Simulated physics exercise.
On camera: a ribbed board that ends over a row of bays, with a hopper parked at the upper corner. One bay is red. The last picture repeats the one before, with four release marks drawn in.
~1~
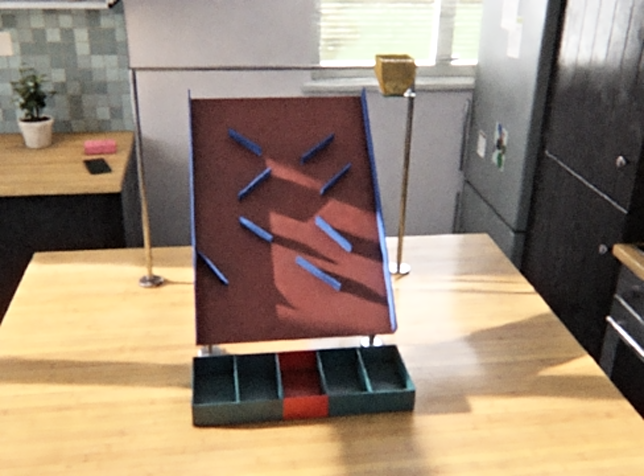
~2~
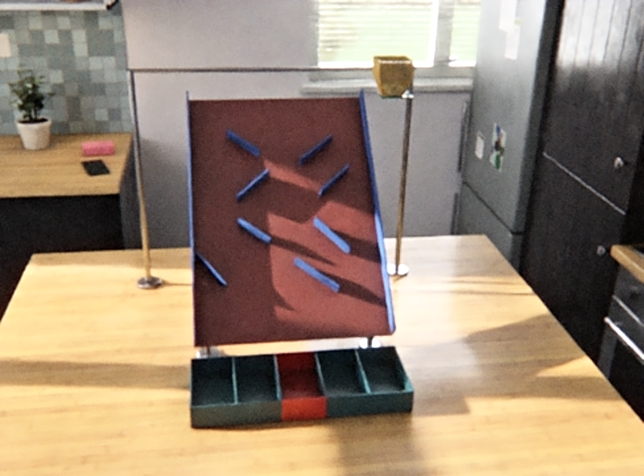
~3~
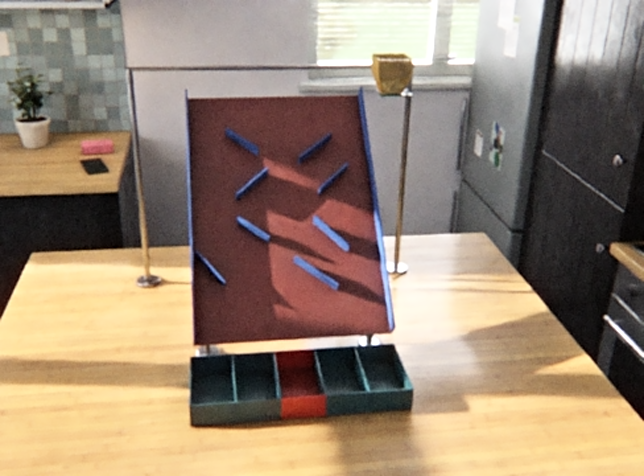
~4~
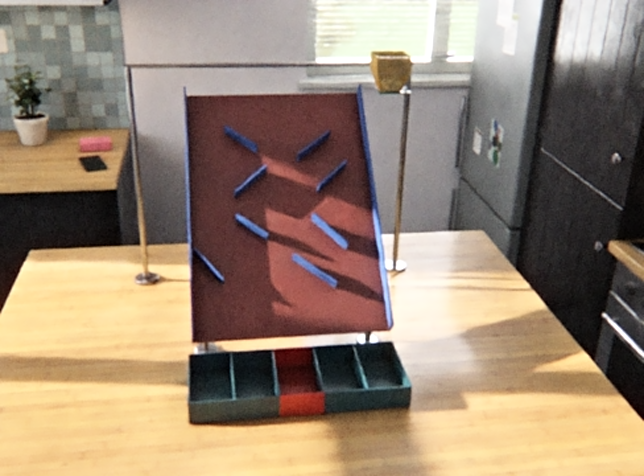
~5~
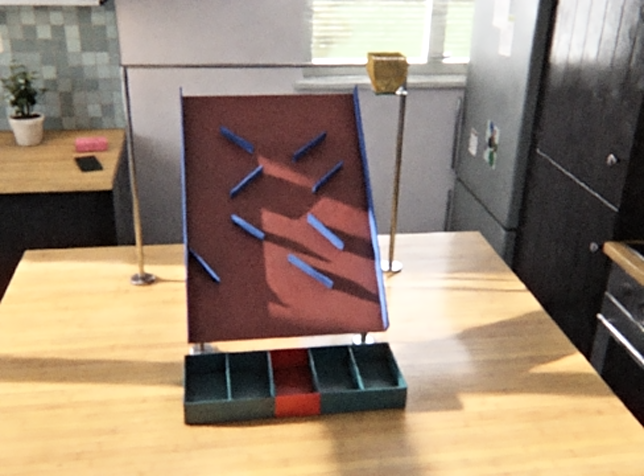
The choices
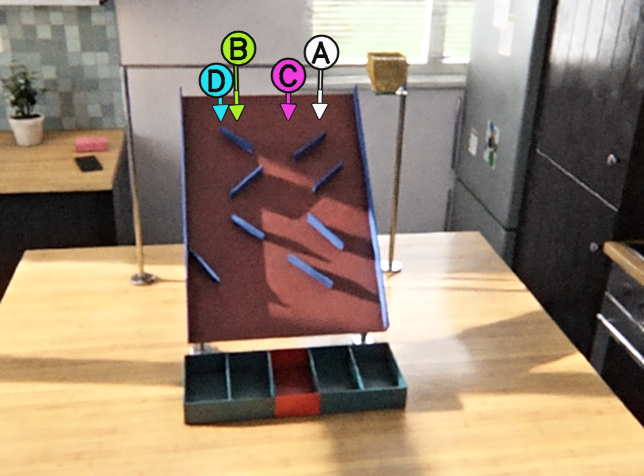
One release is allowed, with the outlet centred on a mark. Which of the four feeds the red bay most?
Mark C.
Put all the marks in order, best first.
The order is C, A, D, B.
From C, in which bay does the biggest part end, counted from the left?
The third.
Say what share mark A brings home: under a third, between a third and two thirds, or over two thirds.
Between a third and two thirds.
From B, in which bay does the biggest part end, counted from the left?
The fifth from the left.
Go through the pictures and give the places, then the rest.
The first picture shows hopper (393, 86), soya beans, door shut.
The second picture shows ribs (227, 130) to (259, 150), (301, 159) to (332, 135), (237, 196) to (269, 169).
The third picture shows ribs (320, 188) to (348, 163), (238, 217) to (270, 237), (315, 216) to (349, 246).
The fourth picture shows ribs (194, 248) to (223, 279), (294, 254) to (337, 283).
The fifth picture shows red bay (298, 404), number 3 of 5 from the left.
On the marked copy, mark A meets the board at (319, 113); mark B meets the board at (236, 114); mark C meets the board at (288, 114); mark D meets the board at (220, 115).
With A, roughly half in the red bay, roughly half in other bays, just a few outside the box.
With B, about a tenth in the red bay, the larger part in other bays, about a tenth outside the box.
With C, roughly two thirds in the red bay, roughly a third in other bays, just a few outside the box.
With D, roughly a quarter in the red bay, roughly two thirds in other bays, just a few held on the board, about a tenth outside the box.
